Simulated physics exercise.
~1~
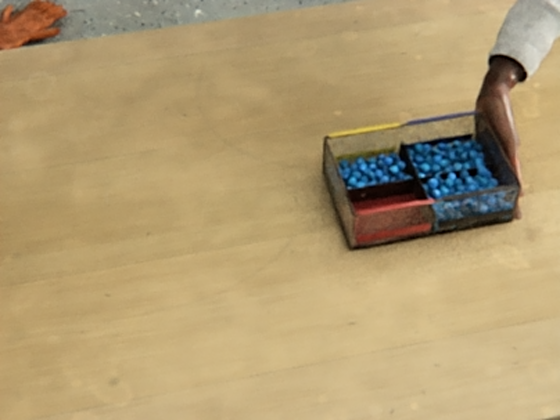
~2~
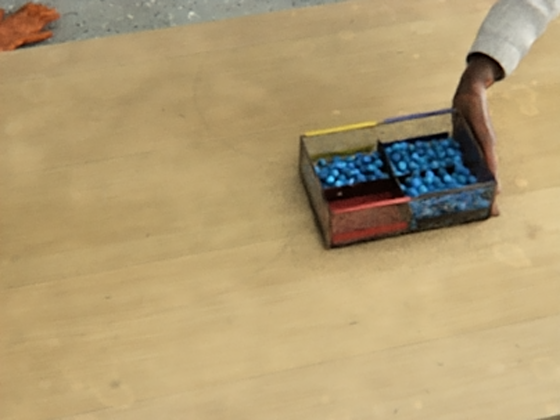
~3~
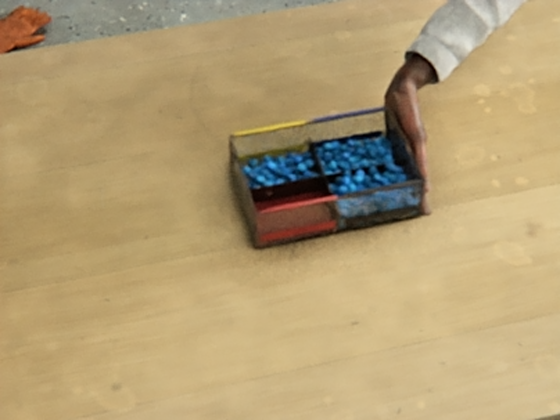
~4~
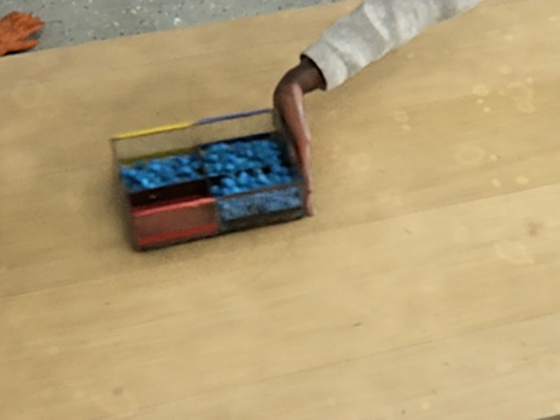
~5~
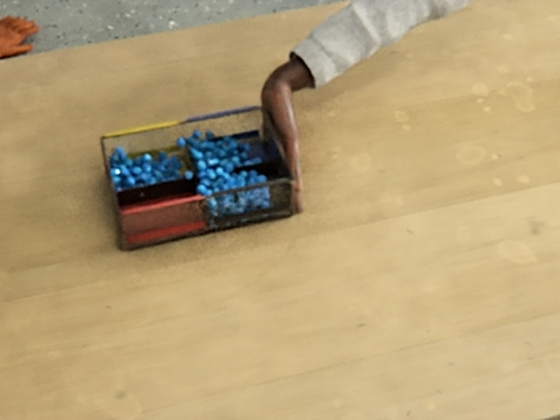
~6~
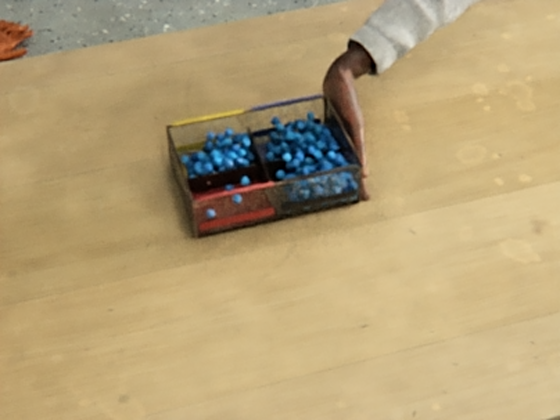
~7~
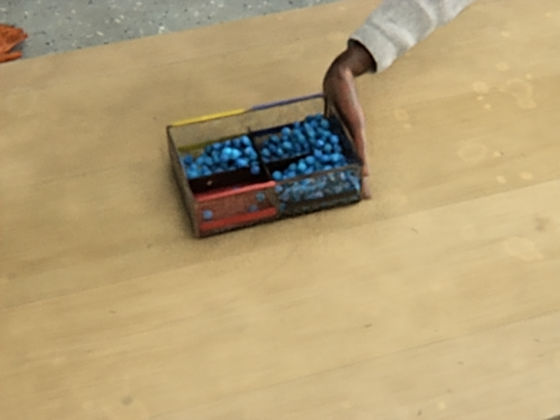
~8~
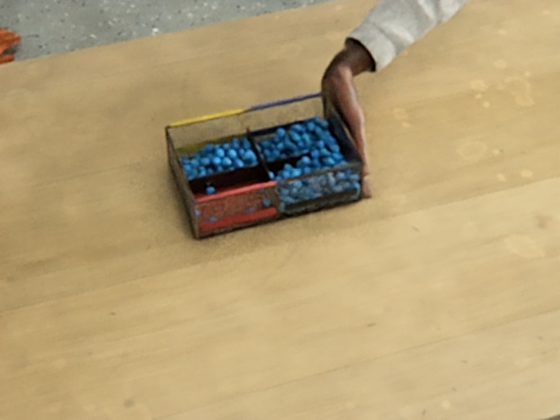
Divided tray of blue beads sliding left under a hand, jerking back right, beads hopping, then resting with a few in red section.
